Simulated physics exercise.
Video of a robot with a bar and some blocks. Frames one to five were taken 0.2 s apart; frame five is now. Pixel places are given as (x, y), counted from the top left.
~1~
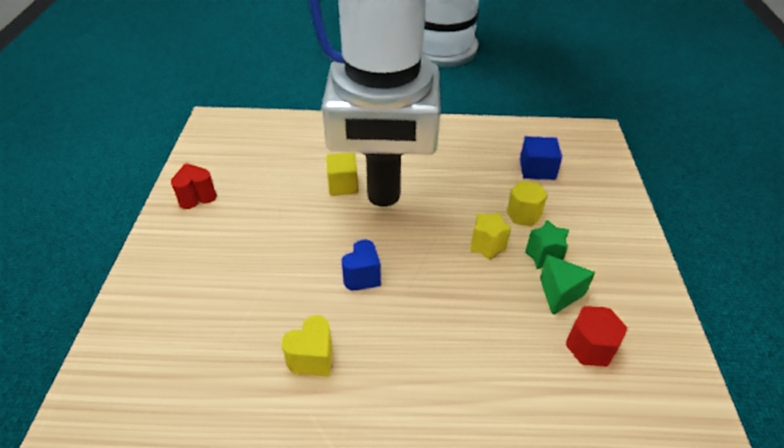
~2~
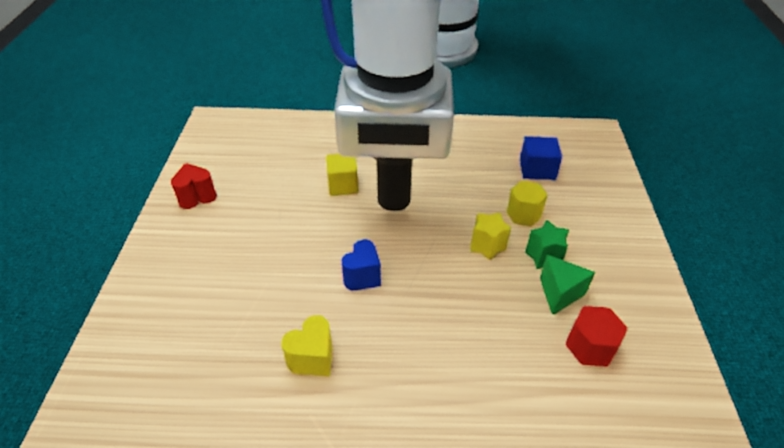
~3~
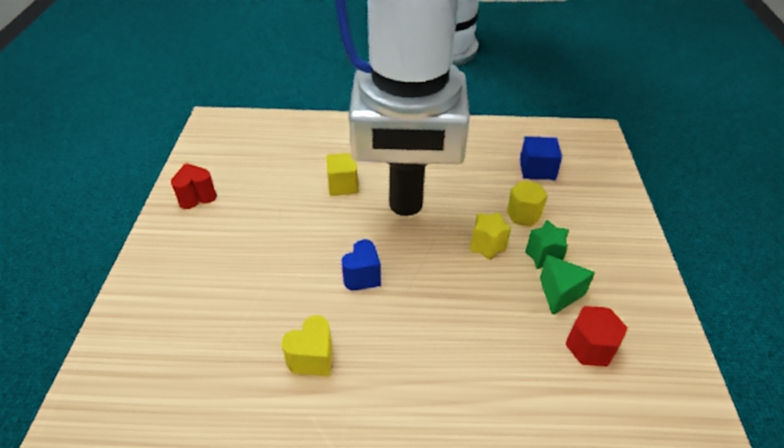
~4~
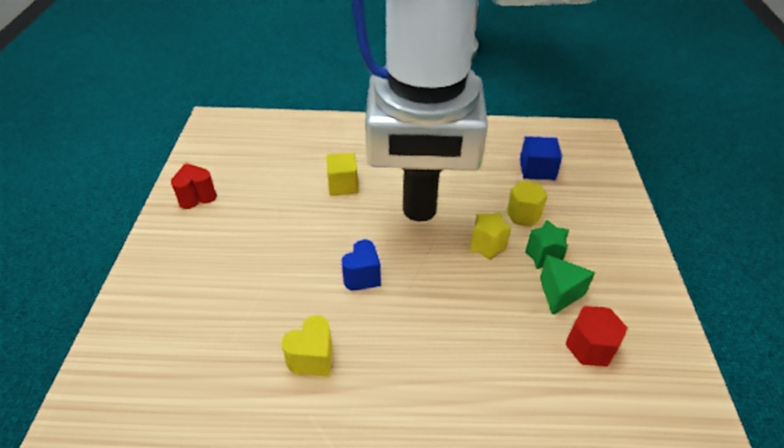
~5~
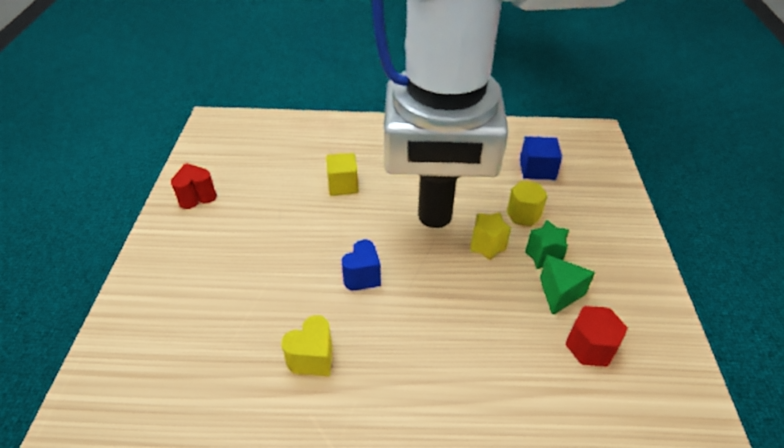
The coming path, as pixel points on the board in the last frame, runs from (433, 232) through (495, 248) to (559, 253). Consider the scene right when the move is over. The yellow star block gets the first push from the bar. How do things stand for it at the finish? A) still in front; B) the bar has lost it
Choice A: Still in front.
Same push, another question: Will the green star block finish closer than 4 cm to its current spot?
That would be a no.
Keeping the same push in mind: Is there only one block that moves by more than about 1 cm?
It seems not.
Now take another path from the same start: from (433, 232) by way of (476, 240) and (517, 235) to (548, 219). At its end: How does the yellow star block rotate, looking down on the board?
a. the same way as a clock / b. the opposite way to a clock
It's a.
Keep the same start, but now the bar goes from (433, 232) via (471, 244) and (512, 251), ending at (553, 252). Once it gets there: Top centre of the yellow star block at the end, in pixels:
For the centre of its top, I'd go with (594, 236).
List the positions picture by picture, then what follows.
The first picture shows lower end of the bar at (384, 196), tops of blocks, yellow star block at (492, 223), green star block at (552, 234), green triangular piece at (568, 273).
The second picture shows bar at (394, 200), blocks as before.
The third picture shows bar at (406, 205), blocks as before.
The fourth picture shows bar at (420, 210), blocks as before.
The fifth picture shows bar at (435, 216), yellow star block at (492, 223), green star block at (552, 234), green triangular piece at (568, 273).
What follows on the original path. One third of the way, bar at (478, 227); yellow star block at (511, 228).
Two thirds of the way, bar at (521, 236); yellow star block at (555, 238); green star block at (588, 239).
At the end, bar at (565, 237); yellow star block at (600, 240); green star block at (633, 243); green triangular piece not moved.
